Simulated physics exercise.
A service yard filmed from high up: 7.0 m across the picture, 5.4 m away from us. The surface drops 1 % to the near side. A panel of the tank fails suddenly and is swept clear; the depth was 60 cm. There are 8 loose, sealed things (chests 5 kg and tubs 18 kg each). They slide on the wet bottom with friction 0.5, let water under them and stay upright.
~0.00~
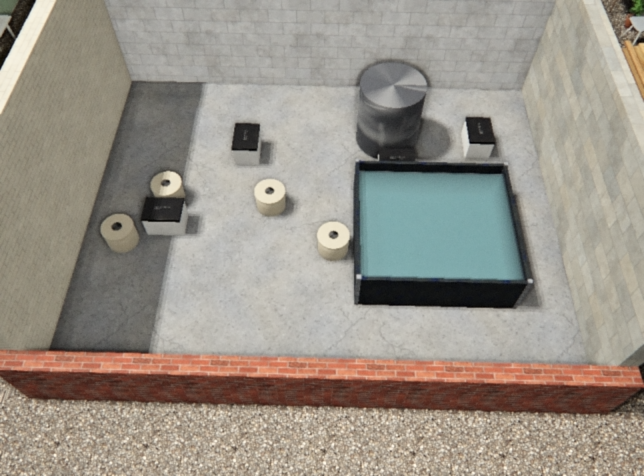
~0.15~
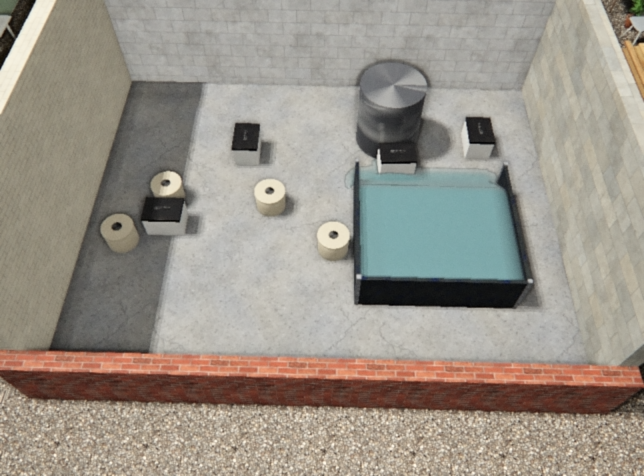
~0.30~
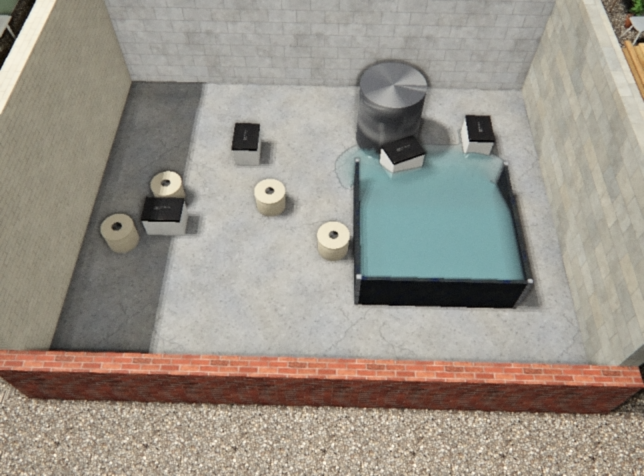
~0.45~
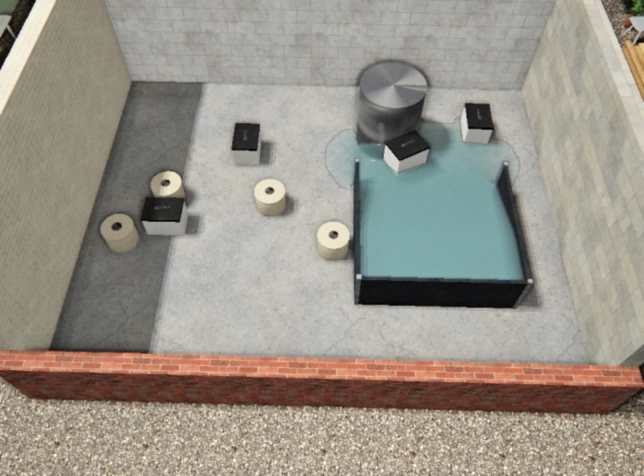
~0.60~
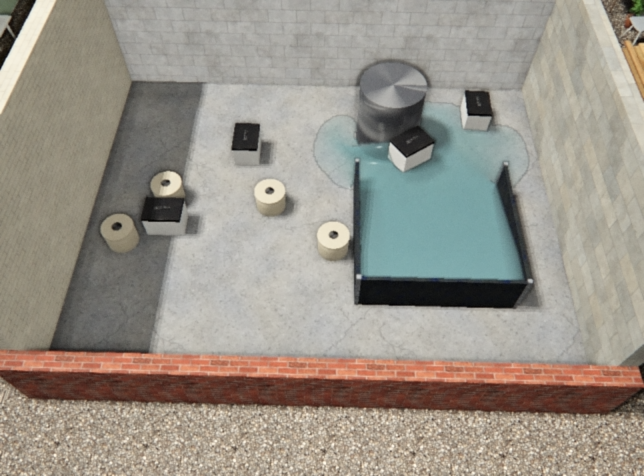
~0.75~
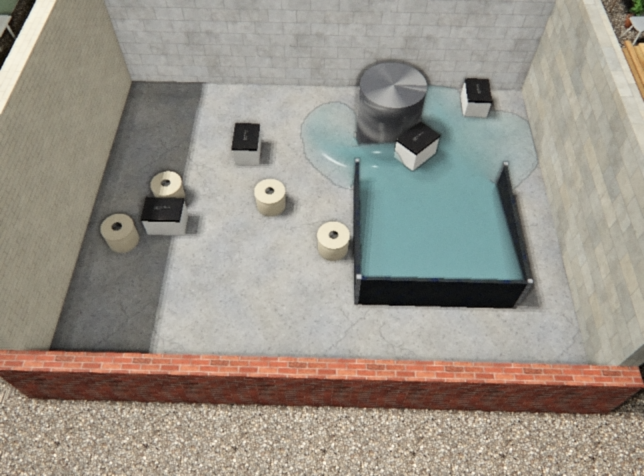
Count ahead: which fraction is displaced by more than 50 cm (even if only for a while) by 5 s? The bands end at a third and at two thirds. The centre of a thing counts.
That comes to one to two thirds.
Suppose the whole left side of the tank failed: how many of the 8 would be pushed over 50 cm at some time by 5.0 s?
In that case 6 of them.
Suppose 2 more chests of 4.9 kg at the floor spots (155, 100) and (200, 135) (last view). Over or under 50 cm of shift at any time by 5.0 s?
In turn: Past it, past it.
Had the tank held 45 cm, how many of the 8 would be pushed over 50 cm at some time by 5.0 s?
In that case 3 of them.
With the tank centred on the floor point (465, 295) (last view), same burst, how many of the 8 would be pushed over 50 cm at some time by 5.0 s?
In that case 3 of them.
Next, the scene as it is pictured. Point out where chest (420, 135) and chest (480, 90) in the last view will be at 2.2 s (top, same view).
Near (464, 74) and (516, 70).
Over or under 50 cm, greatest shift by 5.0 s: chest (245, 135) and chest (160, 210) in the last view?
In that order: Over, less.
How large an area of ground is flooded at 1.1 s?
About 13 m2.
After 1.1 s 2 of 8 are over 50 cm from their spots; 2 afloat.
After 2.2 s 3 of 8 are over 50 cm from their spots; 2 afloat.
After 3.5 s 3 of 8 are over 50 cm from their spots; 3 afloat.
After 5.0 s 3 of 8 are over 50 cm from their spots, and 3 have been at some point; 3 afloat.
